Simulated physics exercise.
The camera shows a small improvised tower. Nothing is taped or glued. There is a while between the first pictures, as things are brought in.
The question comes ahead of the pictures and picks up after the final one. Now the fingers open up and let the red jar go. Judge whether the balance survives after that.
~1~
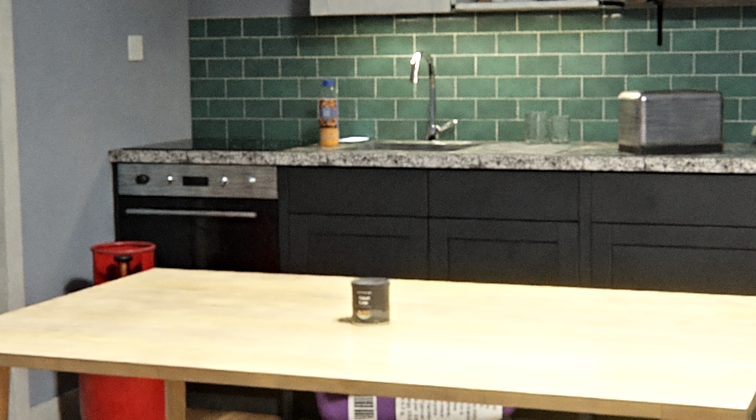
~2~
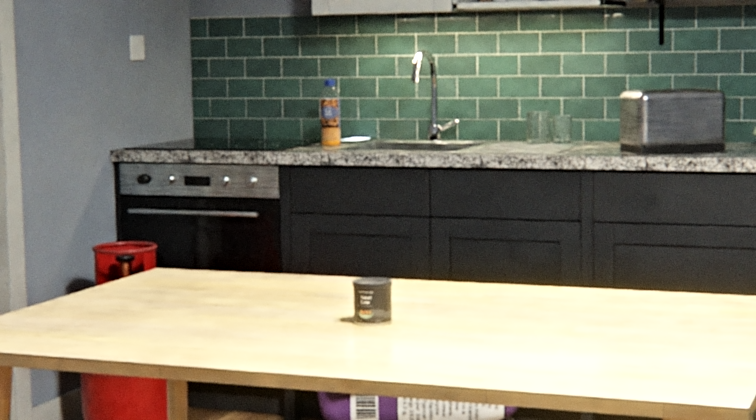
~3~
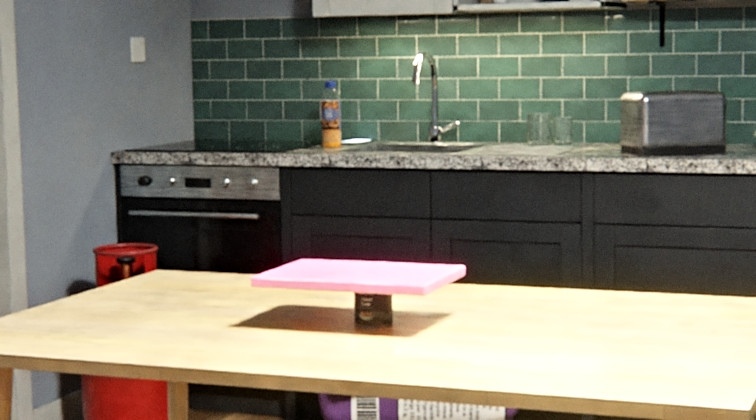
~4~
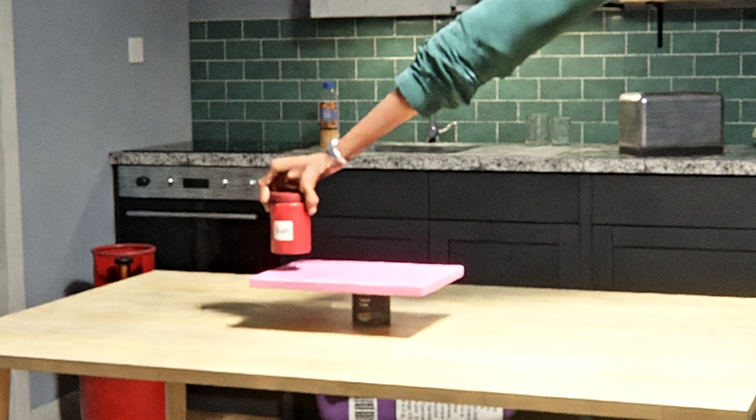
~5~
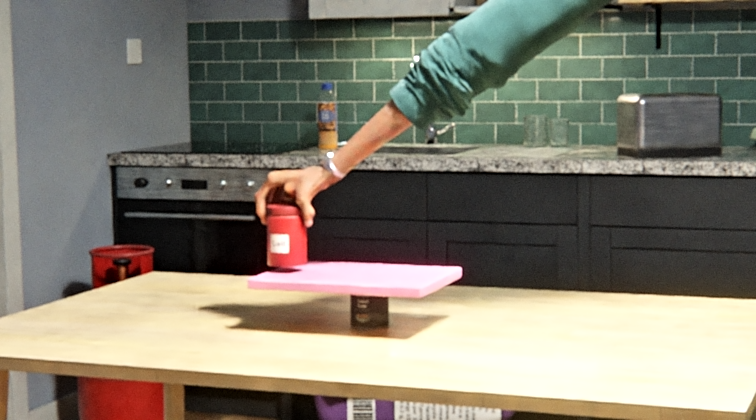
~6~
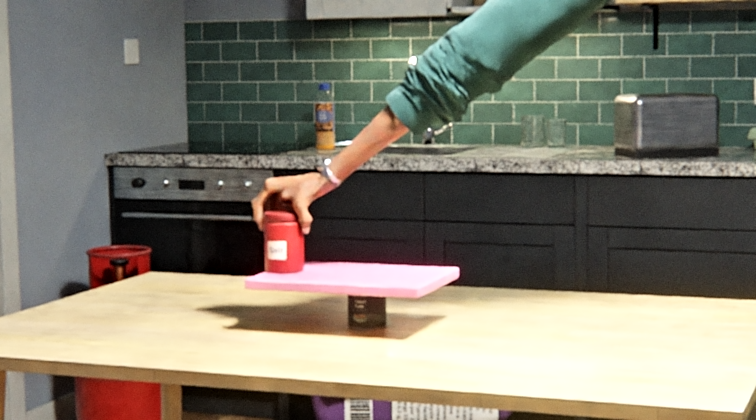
The balance is lost.
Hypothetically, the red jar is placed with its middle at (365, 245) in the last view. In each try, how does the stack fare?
Result: The stack stays stable.
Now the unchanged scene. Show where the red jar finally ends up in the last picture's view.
Around (242, 299).
Then, 0.30 s on from there, red jar now fallen; pink lid turned 33° from how it was put.
Then, 0.40 s on from there, pink lid turned 30° from how it was put.
Then, 1.00 s on from there, pink lid turned 28° from how it was put.
In the end, fallen, red jar; left askew, pink lid; black tin unmoved. At the end, from the last picture's camera, red jar near (242, 298). The stack gives way.
